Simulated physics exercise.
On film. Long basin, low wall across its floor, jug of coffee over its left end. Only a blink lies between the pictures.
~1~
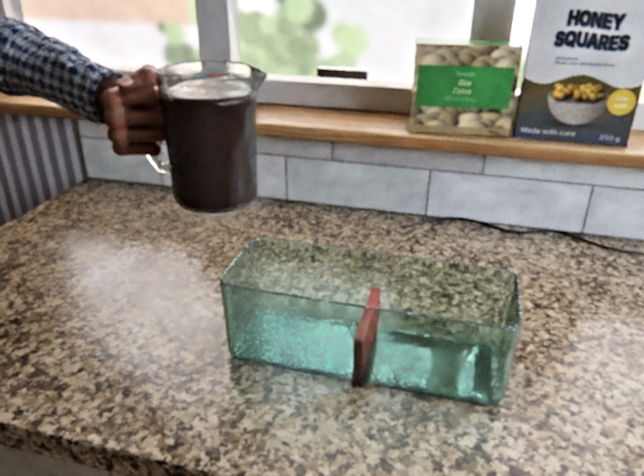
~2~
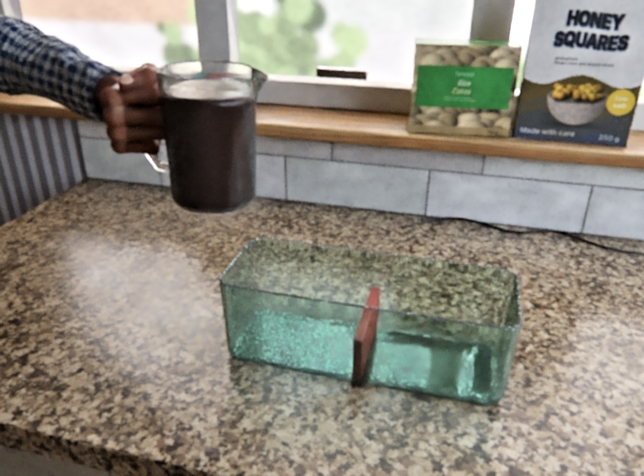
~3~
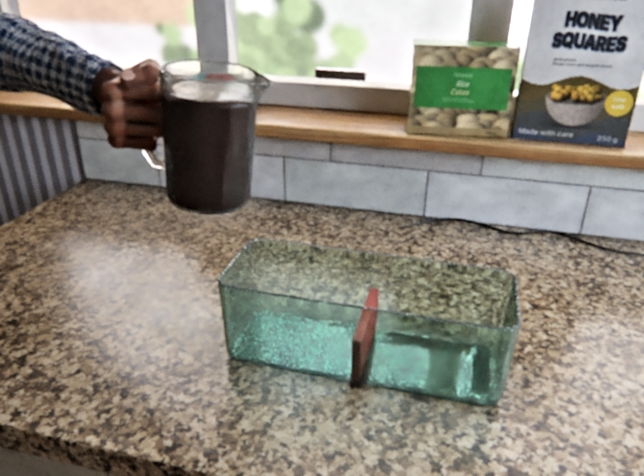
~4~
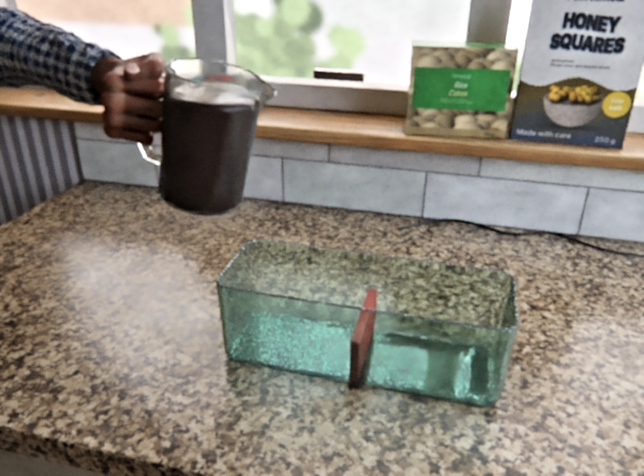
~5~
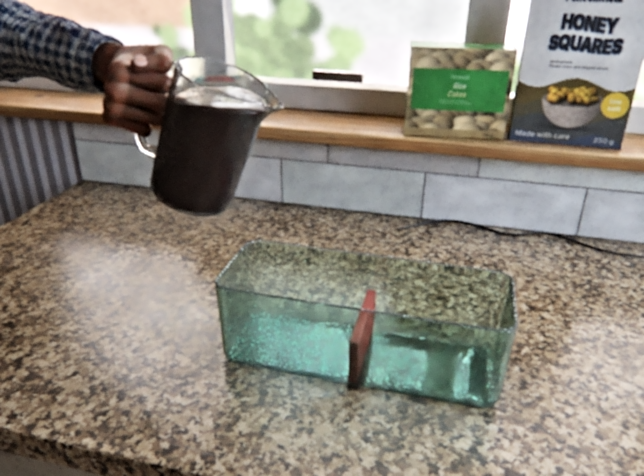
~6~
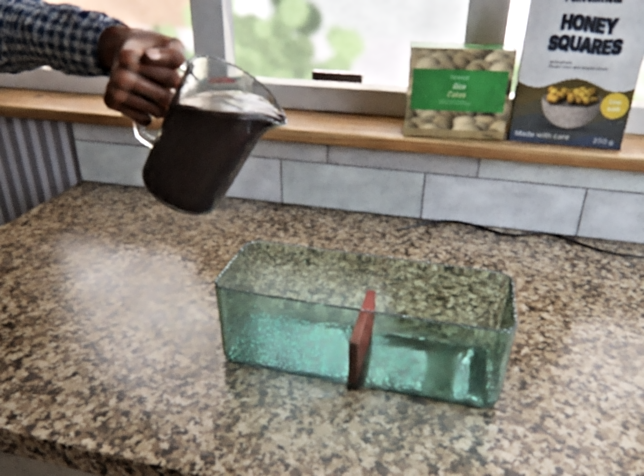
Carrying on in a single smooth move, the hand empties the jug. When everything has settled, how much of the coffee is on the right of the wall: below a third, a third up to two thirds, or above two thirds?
Once it settles, the part right of the wall is below a third, I'd say.
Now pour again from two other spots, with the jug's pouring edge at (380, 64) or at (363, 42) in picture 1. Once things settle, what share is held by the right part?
Try one: 95 %; try two: 90 %.
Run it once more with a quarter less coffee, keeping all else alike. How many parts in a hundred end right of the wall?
The share comes to some 0 parts in a hundred.
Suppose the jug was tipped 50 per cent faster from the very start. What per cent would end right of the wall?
About 5 %.
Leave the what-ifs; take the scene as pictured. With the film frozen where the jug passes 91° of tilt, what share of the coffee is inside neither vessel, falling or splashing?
Share in flight: Approx. 20 %.
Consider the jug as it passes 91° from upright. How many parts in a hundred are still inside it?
Roughly 70 in a hundred.
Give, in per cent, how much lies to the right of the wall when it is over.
Close to 5 in a hundred.
A moment on, the jug is tipped on its side and 70 per cent is still to pour, 9 is left of the wall and 1 right of it.
Next, the jug is tipped right over and 25 per cent is still to pour, 51 is left of the wall and 1 right of it.
Then the jug is tipped right over and 4 per cent is still to pour, 73 is left of the wall and 2 right of it.
Later the jug is tipped right over and 0 per cent is still to pour, 86 is left of the wall and 2 right of it.
In the end 85 per cent lies left of the wall, 4 right of it and 11 outside.
